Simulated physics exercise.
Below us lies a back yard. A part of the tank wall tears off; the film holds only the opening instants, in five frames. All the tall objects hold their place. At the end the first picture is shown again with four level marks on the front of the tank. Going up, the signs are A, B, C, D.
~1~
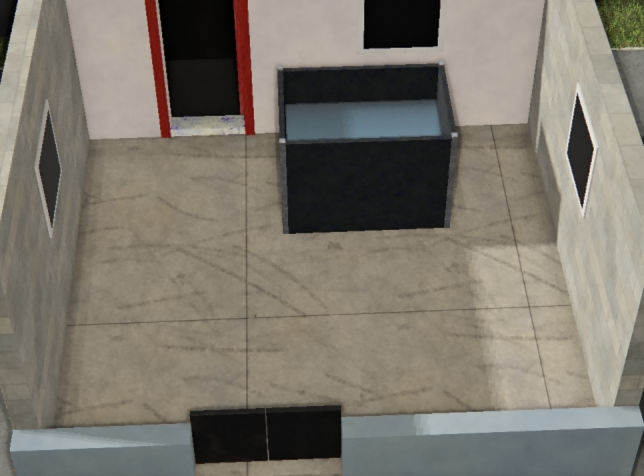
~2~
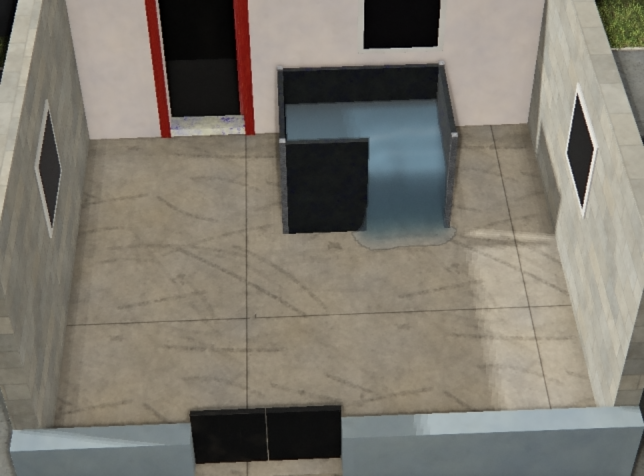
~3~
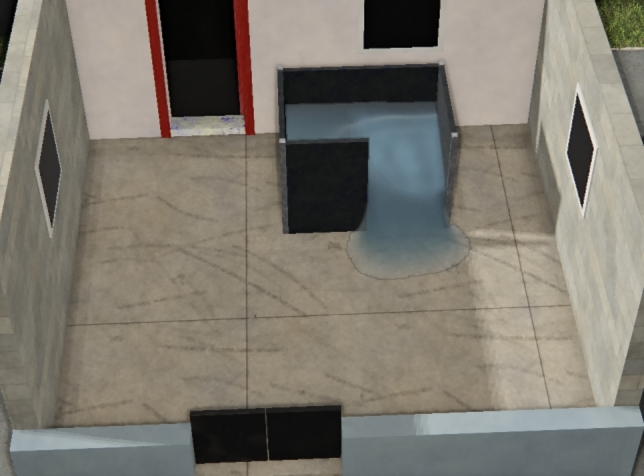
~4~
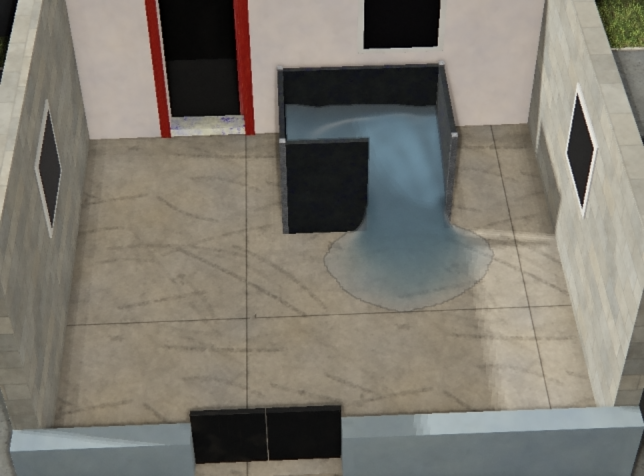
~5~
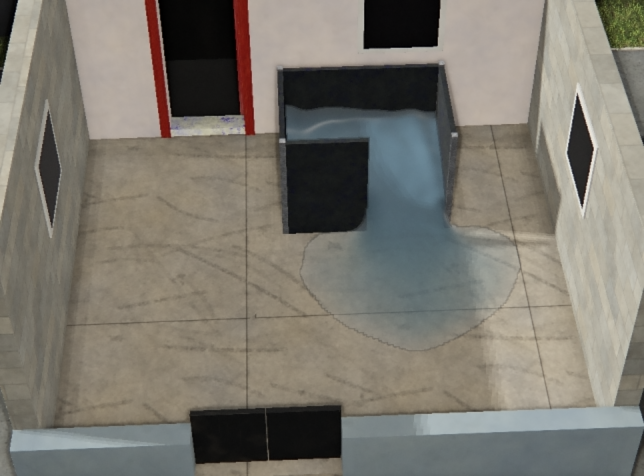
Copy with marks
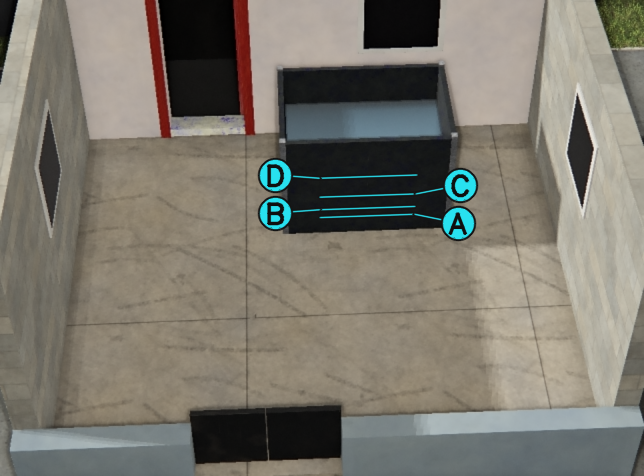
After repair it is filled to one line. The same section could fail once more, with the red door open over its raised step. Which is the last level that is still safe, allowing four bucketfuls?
D is the one.
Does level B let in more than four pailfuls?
No.
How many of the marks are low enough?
All four.
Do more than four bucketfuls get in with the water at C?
No.
On the marked copy, A at (367, 215); B at (367, 208); C at (367, 195); D at (368, 176); from the bottom up A, B, C, D.
Choosing A, nothing gets over.
Choosing B, nothing gets over.
Choosing C, nothing gets over.
Choosing D, a splash gets over, under a bucket.
